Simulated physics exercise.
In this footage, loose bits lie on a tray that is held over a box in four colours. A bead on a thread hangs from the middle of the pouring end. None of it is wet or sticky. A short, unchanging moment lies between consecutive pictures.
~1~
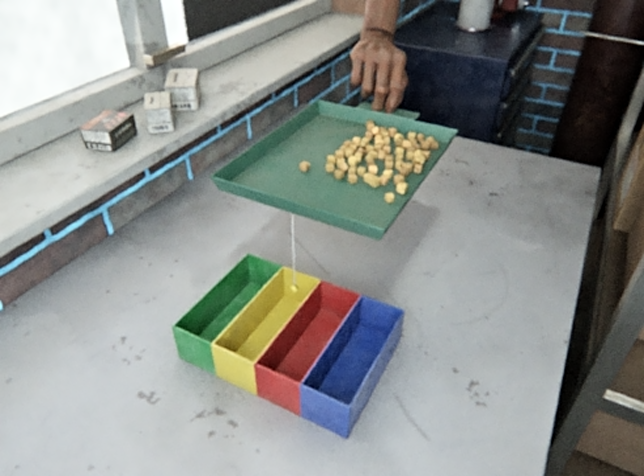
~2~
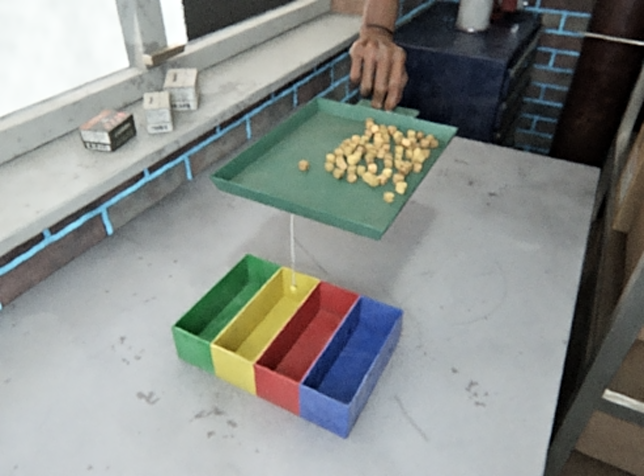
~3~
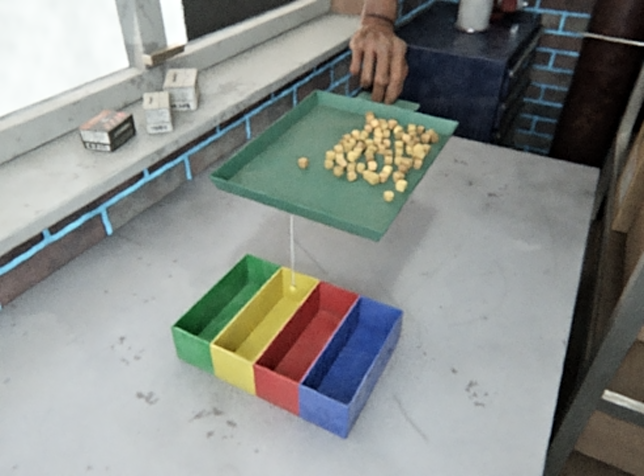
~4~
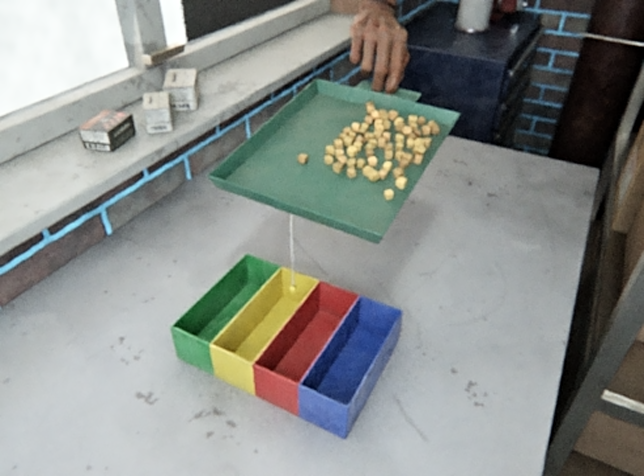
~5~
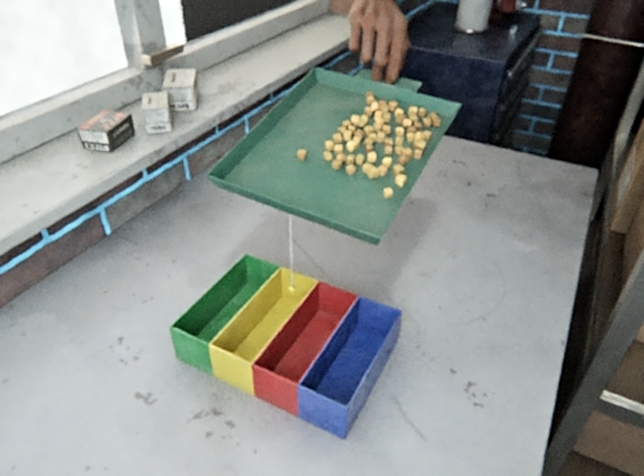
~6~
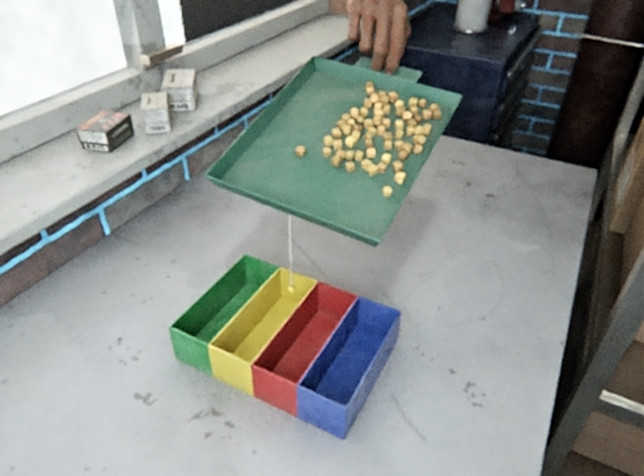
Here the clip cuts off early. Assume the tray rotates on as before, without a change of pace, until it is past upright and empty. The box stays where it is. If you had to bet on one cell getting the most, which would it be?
I would bet on the blue one.
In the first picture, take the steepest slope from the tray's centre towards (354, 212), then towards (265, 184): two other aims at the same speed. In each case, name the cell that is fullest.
The blue cell; the cell in green.
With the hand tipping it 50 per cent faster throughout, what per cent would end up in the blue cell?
Something like 60 in a hundred.
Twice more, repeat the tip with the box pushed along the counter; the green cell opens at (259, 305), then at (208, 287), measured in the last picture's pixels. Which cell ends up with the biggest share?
Red; the blue one.
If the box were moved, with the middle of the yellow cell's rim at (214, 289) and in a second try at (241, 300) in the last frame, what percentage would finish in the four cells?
Roughly 20 % and then 50 %.
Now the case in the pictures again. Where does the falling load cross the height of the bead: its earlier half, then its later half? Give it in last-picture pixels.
First around (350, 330), afterwards around (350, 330).
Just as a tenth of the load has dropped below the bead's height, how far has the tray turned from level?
It's turned some 60 degrees by then.
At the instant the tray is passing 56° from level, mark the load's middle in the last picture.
(353, 220).
Soon after the last picture, tray tipped steeply; most on the tray; a stray few in the blue cell; a small part falling or outside the box.
A little later, tray tipped right over; about two thirds on the tray; about a quarter in the blue cell; a stray few in the red cell; a small part falling or outside the box.
Later still, tray tipped past a quarter turn; about two thirds in the blue cell; about a quarter in the red cell; a small part in the yellow cell; a stray few falling or outside the box.
At rest, tray tipped past a quarter turn; about two thirds in the blue cell; about a quarter in the red cell; a small part in the yellow cell; none in the green cell; a stray few outside the box.
